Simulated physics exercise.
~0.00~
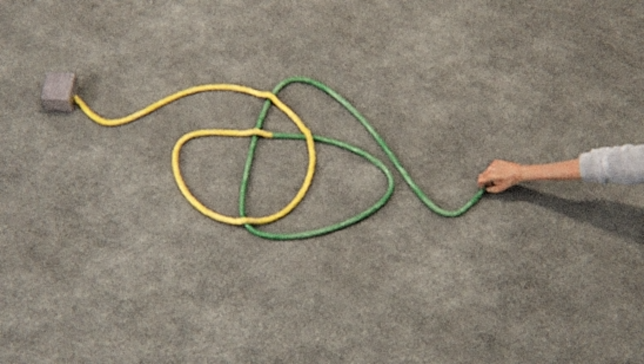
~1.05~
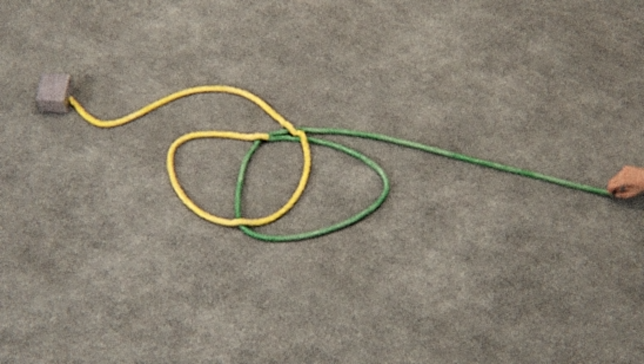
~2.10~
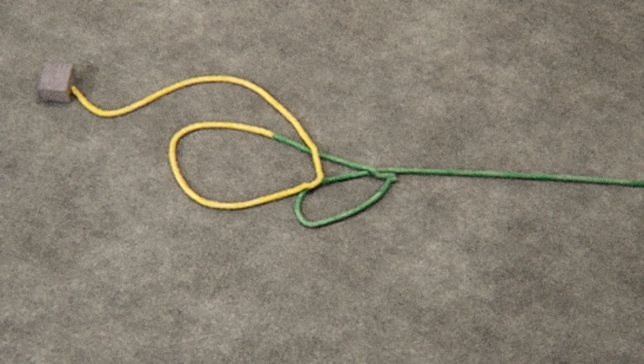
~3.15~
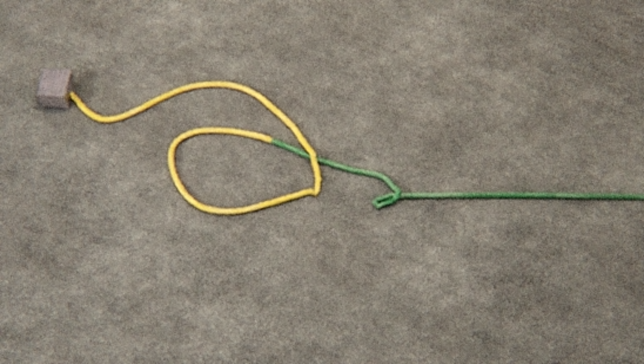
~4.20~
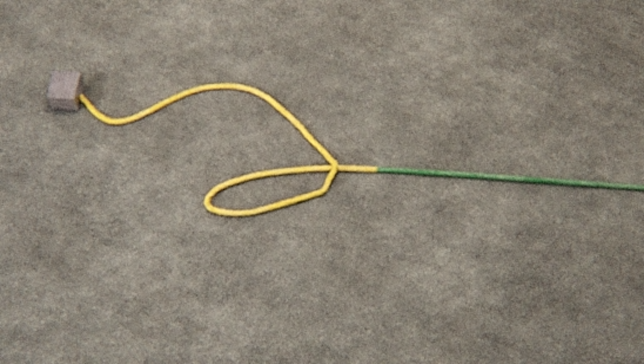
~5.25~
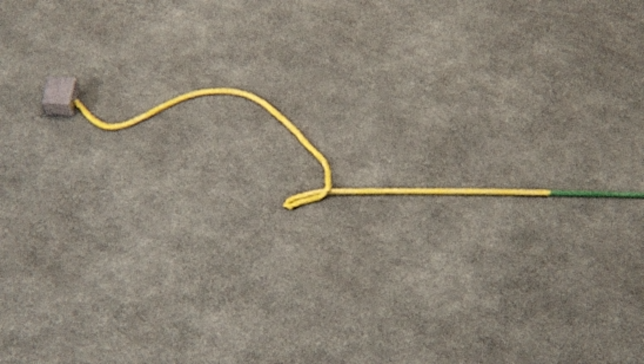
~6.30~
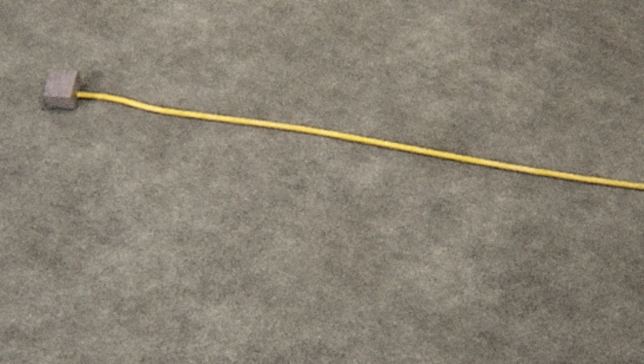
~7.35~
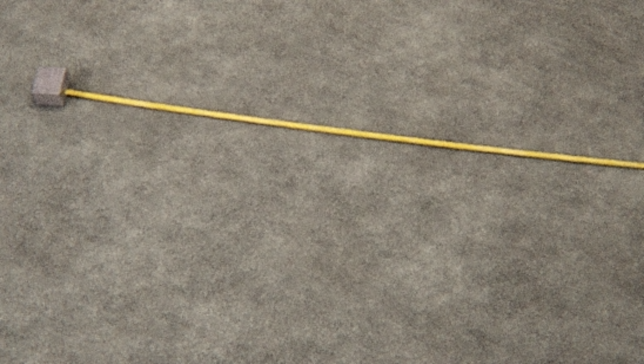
A hand pulled the green end of a looped yellow and green rope off to the right, and the loops shrank and slipped out one after another until only a straight yellow length, free of knots, stretched from the small gray block.
